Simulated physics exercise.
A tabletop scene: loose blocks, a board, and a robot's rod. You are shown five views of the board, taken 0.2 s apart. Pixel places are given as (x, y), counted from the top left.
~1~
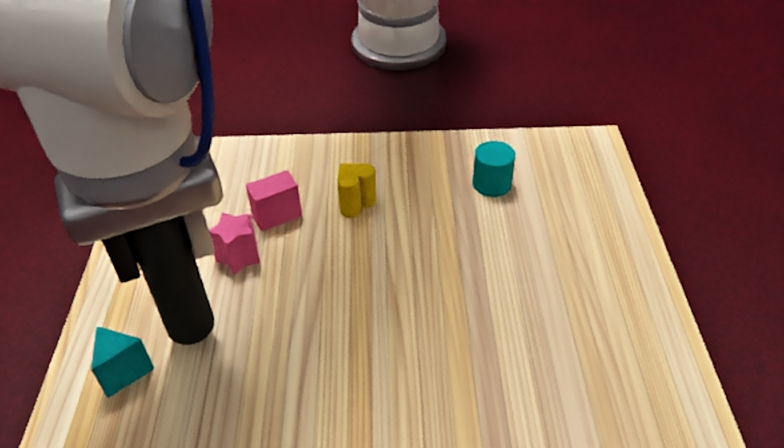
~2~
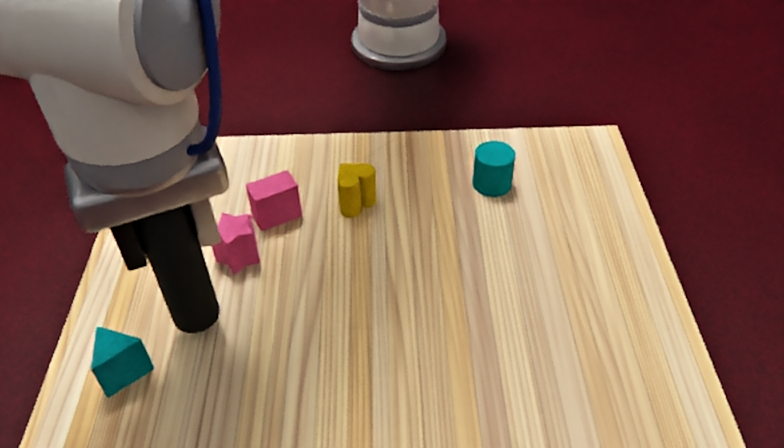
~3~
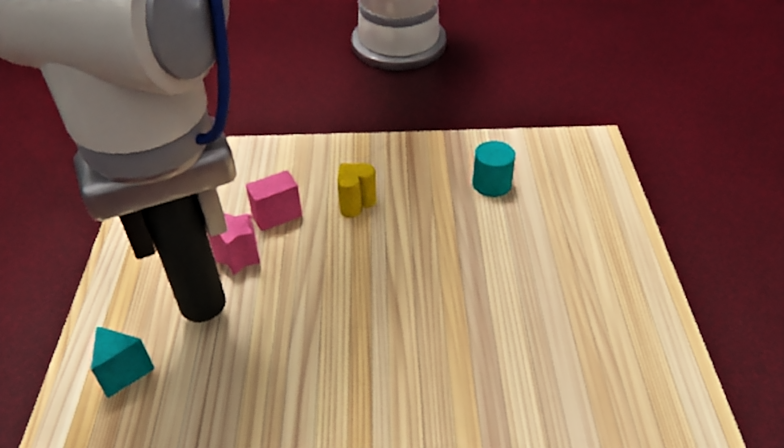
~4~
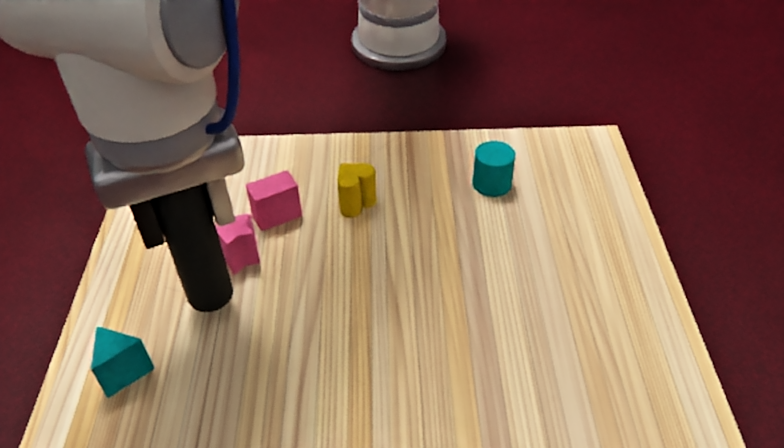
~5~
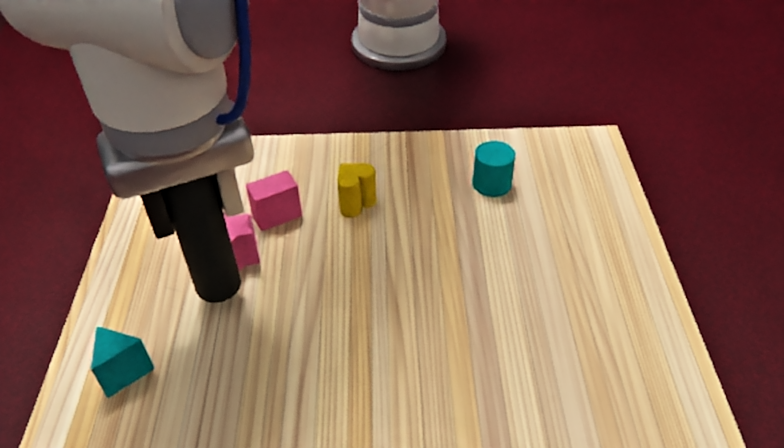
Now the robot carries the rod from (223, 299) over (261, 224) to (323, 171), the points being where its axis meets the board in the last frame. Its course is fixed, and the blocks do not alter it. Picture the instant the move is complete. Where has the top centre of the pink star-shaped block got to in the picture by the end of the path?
Pixel (243, 166).
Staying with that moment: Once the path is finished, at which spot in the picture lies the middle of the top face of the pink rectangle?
Most likely (327, 120).
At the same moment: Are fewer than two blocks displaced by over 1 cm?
The answer is no.
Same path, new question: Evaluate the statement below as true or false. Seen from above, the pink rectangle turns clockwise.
My answer: True.
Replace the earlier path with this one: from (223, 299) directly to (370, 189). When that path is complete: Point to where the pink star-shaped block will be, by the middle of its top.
The top centre is at (245, 209).
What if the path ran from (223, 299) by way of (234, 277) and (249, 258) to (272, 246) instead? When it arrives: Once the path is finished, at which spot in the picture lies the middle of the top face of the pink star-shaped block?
The top centre is at (244, 196).
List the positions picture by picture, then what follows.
In the first frame, lower end of the rod at (192, 327), tops of blocks, pink star-shaped block at (232, 226), pink rectangle at (271, 185), yellow heart block at (354, 173).
In the second frame, rod at (197, 316), blocks as before.
In the third frame, rod at (203, 305), blocks as before.
In the fourth frame, rod at (211, 296), blocks as before.
In the fifth frame, rod at (219, 287), pink star-shaped block at (232, 226), pink rectangle at (271, 185), yellow heart block at (354, 173).
On the path given first. One third of the way, rod at (244, 235); pink star-shaped block at (239, 191), turned 50° anticlockwise; pink rectangle at (277, 174), turned 35° clockwise.
Two thirds of the way, rod at (280, 192); pink star-shaped block at (243, 166), turned 105° anticlockwise; pink rectangle at (293, 153), turned 50° clockwise.
At the end, rod at (321, 159); pink star-shaped block at (243, 165), turned 105° anticlockwise; pink rectangle at (327, 120), turned 30° clockwise; yellow heart block not moved.
